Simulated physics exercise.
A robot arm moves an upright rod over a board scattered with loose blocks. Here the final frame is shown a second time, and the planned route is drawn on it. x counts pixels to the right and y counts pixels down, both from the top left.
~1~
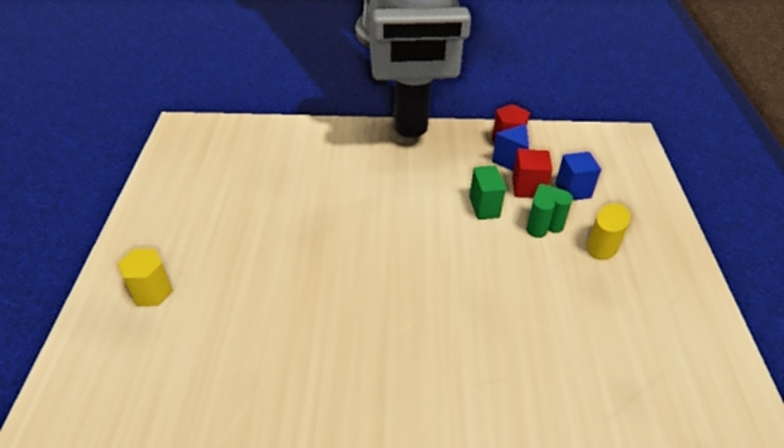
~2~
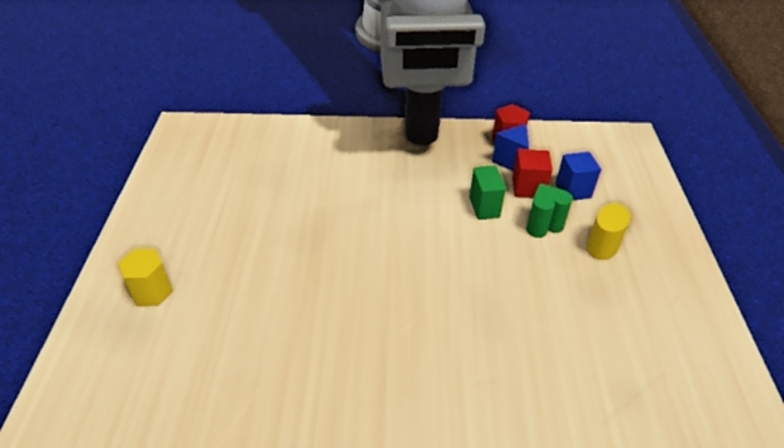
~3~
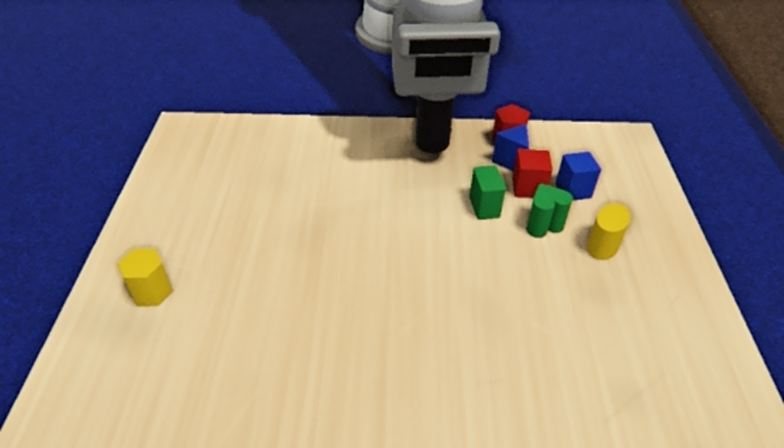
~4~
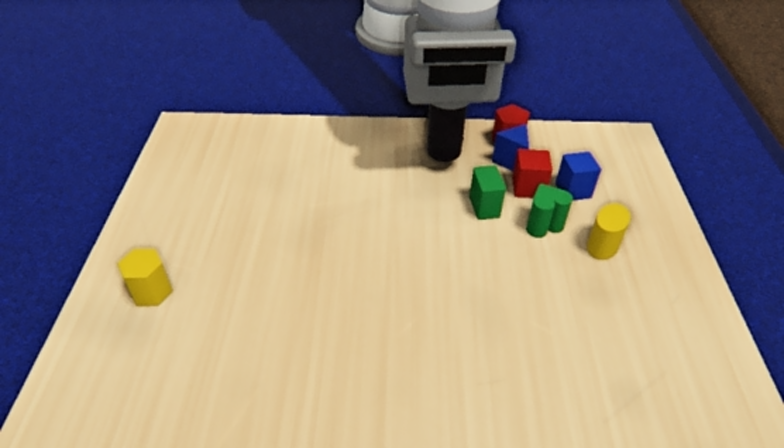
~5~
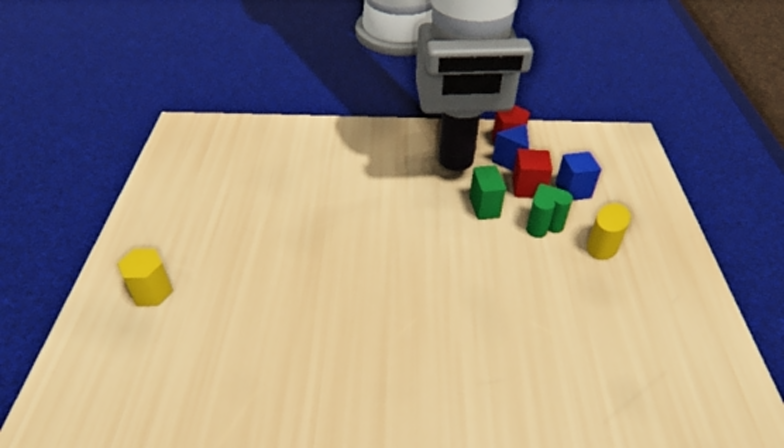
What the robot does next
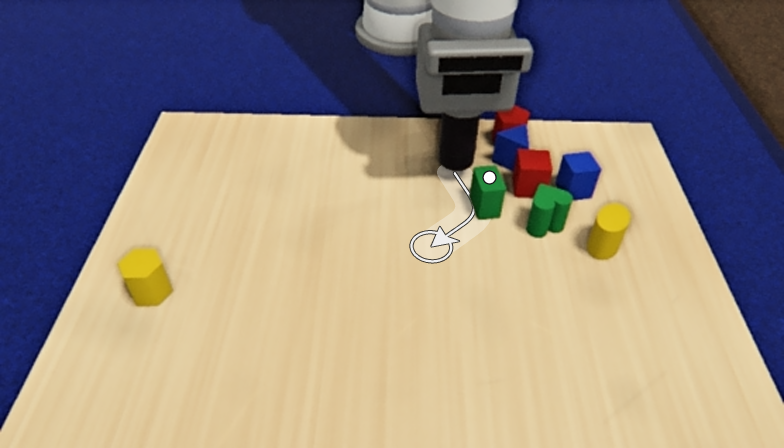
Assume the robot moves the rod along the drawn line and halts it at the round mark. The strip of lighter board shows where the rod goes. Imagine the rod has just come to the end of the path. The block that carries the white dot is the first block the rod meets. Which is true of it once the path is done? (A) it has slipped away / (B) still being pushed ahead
A: It has slipped away.
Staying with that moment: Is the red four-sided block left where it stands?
Yes, that is how it ends up.
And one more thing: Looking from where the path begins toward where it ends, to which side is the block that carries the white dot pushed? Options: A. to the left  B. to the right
Option A.
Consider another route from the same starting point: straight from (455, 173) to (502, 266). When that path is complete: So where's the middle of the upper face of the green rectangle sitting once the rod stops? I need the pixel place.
Put as a pixel place, it's (548, 226).
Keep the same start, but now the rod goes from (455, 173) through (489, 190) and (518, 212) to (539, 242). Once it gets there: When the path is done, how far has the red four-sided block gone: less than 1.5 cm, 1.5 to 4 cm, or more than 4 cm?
My prediction: Under 1.5 cm.
Drawn move, from (455, 173) by way of (472, 199) and (462, 225) to (431, 246); the dot is on the green rectangle.
What follows on the original path. One third of the way, rod at (474, 187); green rectangle at (505, 191), turned 20° anticlockwise.
Two thirds of the way, rod at (464, 213); green rectangle at (512, 202), turned 50° anticlockwise.
At the end, rod at (432, 234); green rectangle at (512, 202), turned 50° anticlockwise; red four-sided block still.
